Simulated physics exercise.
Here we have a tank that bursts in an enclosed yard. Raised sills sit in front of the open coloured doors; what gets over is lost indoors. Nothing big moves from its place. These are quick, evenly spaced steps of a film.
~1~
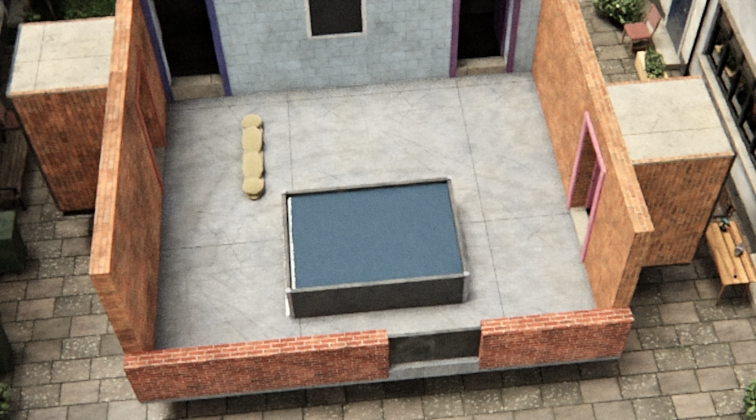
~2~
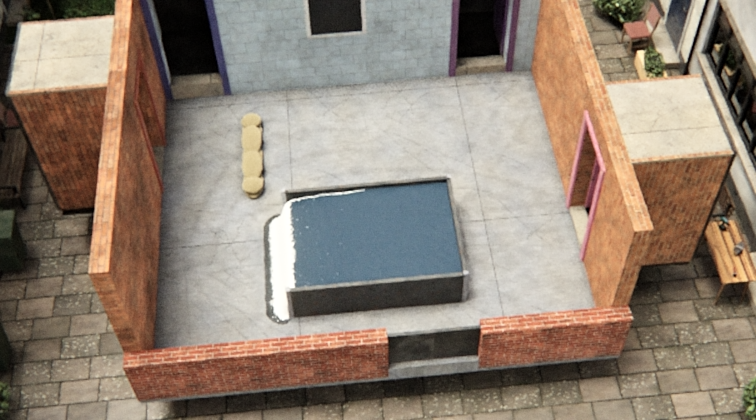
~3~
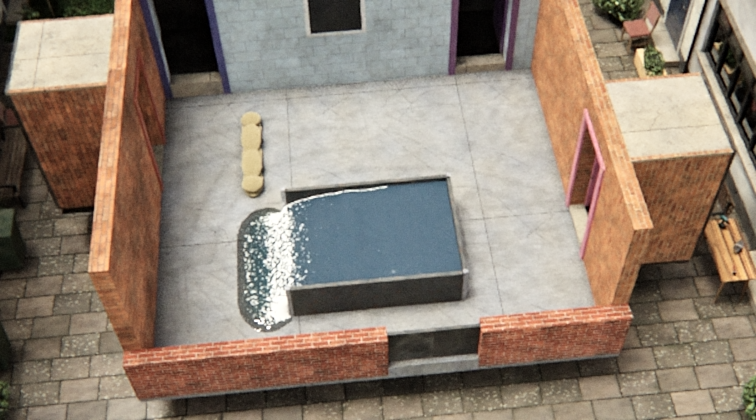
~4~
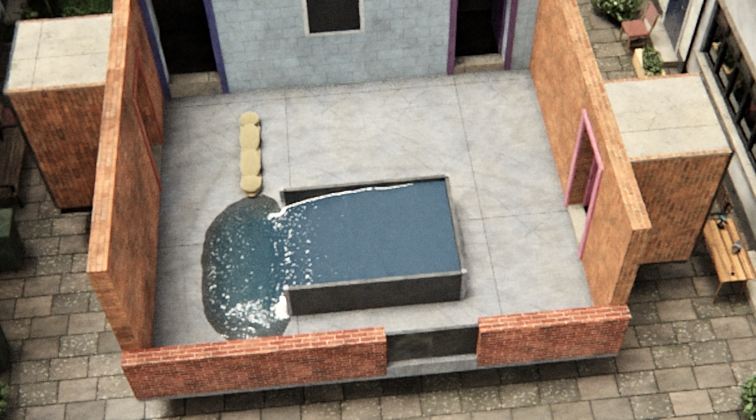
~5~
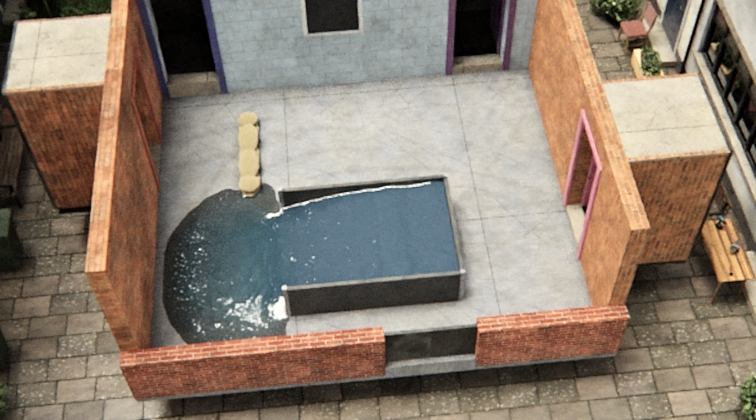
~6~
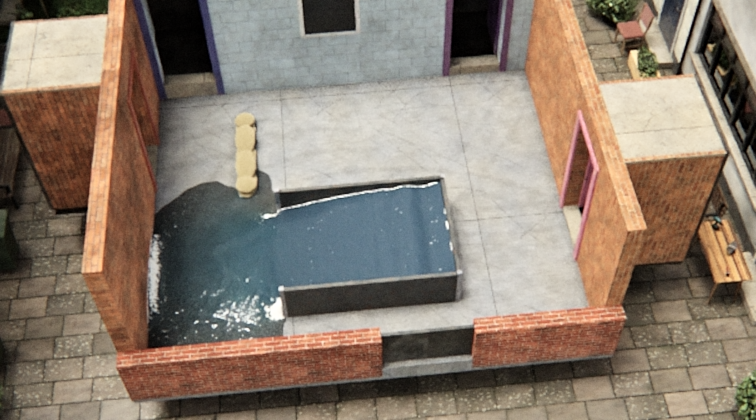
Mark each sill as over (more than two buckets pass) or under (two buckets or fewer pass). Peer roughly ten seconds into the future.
The purple door is under, the pink door is under, the red door is over, the blue door is under.
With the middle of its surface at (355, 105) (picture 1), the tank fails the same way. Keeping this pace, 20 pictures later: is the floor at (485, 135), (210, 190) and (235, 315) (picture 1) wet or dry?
In order: Untouched, submerged, submerged.
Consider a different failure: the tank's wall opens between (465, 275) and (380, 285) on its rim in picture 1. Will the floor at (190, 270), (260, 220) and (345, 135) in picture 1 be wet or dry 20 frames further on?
Taken in turn they're swamped, unwetted and unwetted.
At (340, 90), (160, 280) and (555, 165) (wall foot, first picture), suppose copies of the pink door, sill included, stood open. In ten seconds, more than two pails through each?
Door by door: Ends up below, ends up above, ends up below.
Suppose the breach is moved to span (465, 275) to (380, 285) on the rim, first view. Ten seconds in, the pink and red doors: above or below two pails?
Taking them in turn, pink ends up above and red ends up above.
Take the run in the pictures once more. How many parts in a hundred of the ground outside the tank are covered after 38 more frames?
About 90 percent.
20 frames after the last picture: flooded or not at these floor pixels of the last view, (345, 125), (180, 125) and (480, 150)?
The three points read clear, soaked through and clear.
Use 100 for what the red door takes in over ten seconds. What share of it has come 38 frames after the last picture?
About 50 per cent.
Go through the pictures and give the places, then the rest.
Still water in the open tank at (372, 235), in the first picture.
Water pours out at (290, 257) and has run to (287, 320), in the second picture.
The front is at (258, 325), out from the gap at (290, 257), in the third picture.
The front is at (236, 337), out from the gap at (289, 258), in the fourth picture.
The front is at (174, 315), out from the gap at (287, 259), in the fifth picture.
Water pours out at (284, 260) and has run to (149, 339), in the sixth picture.
A moment on, water covers 20 % of the floor; the purple door not reached, the pink door not reached, the red door wet at the sill, nothing in, the blue door not reached.
Next, water covers 25 % of the floor; the purple door not reached, the pink door not reached, the red door over two buckets in, the blue door wet at the sill, nothing in.
Then, water covers 45 % of the floor; the purple door not reached, the pink door not reached, the red door over two buckets in, the blue door wet at the sill, nothing in.
Later, water covers 90 % of the floor; the purple door wet at the sill, nothing in, the pink door wet at the sill, nothing in, the red door far over two buckets in, the blue door wet at the sill, nothing in.
In the end, water covers 95 % of the floor; the purple door wet at the sill, nothing in, the pink door under two buckets in, the red door far over two buckets in, the blue door wet at the sill, nothing in.
